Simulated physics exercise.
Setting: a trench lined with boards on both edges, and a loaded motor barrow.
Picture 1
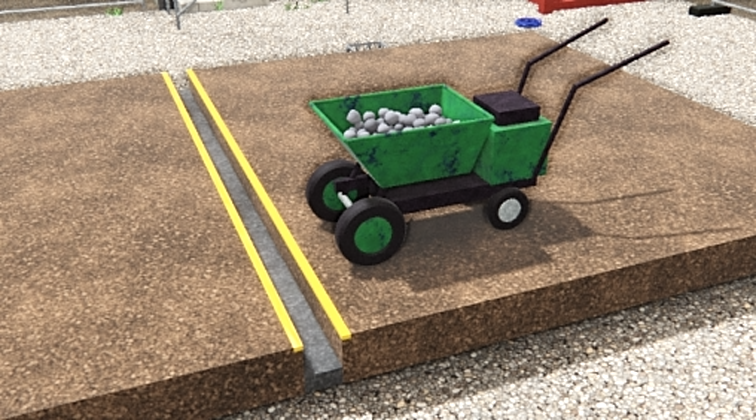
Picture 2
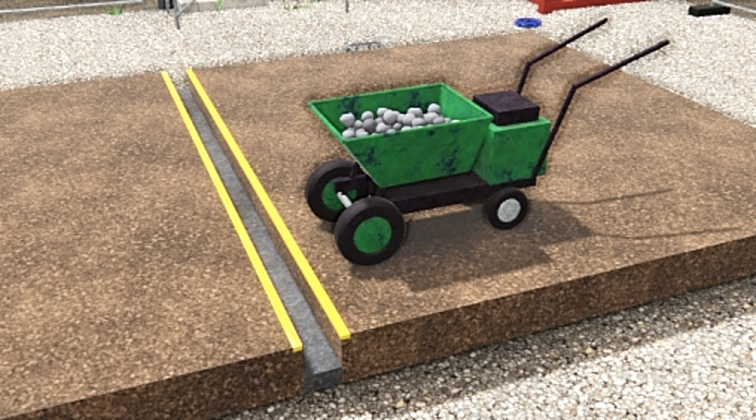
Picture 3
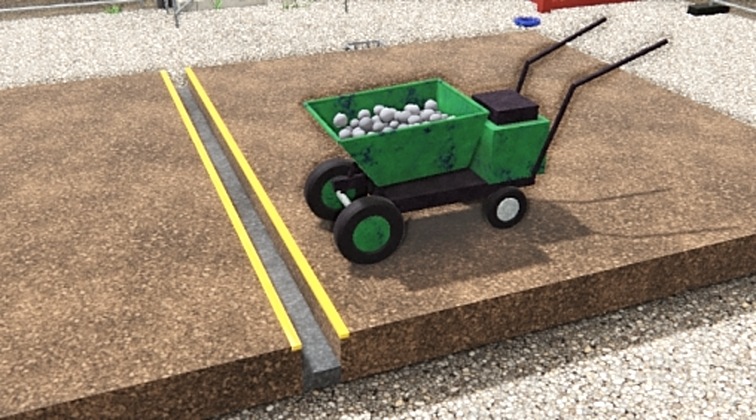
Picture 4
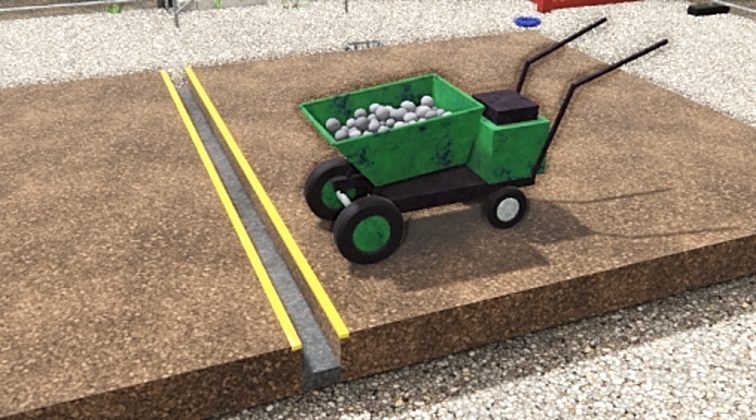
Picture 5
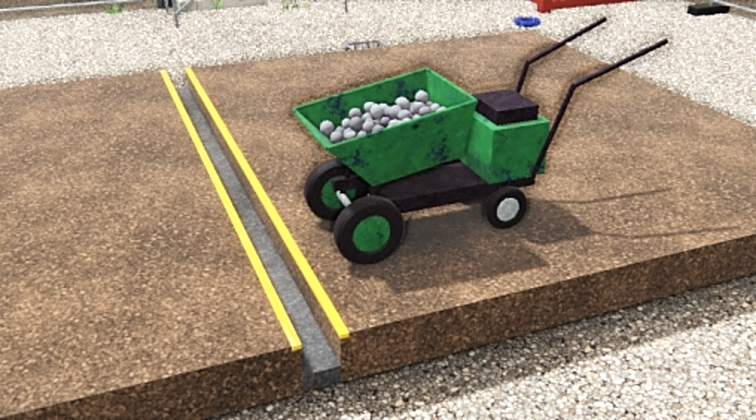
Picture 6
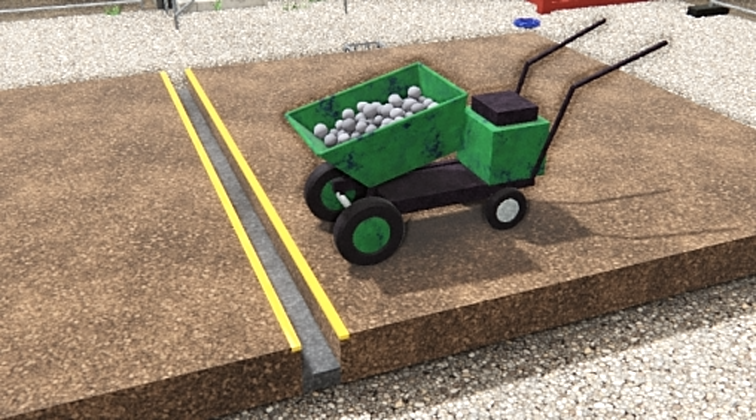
A flat slab of brown, gritty ground edged by pale gravel is seen from above and at an angle, crossed on the left by a narrow grey trench with yellow boards along both edges. Right of the trench stands a green motor barrow with dark handles, its skip loaded with round grey cobbles. The skip starts level, then tilts slightly toward the trench, its rear rising, while the wheels and camera stay still.
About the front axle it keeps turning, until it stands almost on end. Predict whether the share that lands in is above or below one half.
The load ends chiefly outside the trench.
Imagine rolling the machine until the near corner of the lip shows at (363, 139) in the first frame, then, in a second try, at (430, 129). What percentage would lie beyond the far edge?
Some 80 % then some 0 %.
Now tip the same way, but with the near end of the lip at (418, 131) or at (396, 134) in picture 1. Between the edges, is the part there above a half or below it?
Respectively: The bigger portion, the bigger portion.
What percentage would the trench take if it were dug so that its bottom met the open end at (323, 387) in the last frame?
I'd guess close to 10 percent.
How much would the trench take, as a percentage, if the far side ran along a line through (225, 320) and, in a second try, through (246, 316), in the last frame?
80 % then 40 %, roughly.
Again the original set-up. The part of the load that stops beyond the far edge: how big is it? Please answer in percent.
90 %.
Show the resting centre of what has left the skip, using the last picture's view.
Around (208, 265).
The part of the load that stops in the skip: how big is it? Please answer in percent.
Estimate: 0 %, roughly.
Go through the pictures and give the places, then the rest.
Lip of the skip near (346, 142), level; top of the load near (421, 125), round cobbles; first edge of the trench near (325, 299); far edge near (280, 309), the trench under half as wide as the skip, and about as deep as wide, in the first picture.
Lip of the skip near (345, 142), level; top of the load near (419, 124), in the second picture.
Lip of the skip near (340, 142), tipped barely; top of the load near (416, 121), in the third picture.
Lip of the skip near (335, 145), tipped a little; top of the load near (414, 122), in the fourth picture.
Lip of the skip near (328, 149), tipped a little; top of the load near (419, 109), in the fifth picture.
Lip of the skip near (319, 155), tipped a little; top of the load near (411, 106); first edge of the trench near (323, 299); far edge near (278, 309), in the sixth picture.
Shortly afterwards, skip tipped well over; the whole lot in the skip.
Next, skip tipped steeply; all but a few in the skip; a little beyond it; only a few falling.
Some moments later, skip tipped right over; a little in the skip; only a few in or heaped over the trench; the bulk beyond it.
In the end, skip tipped right over; a little in or heaped over the trench; the bulk beyond it.
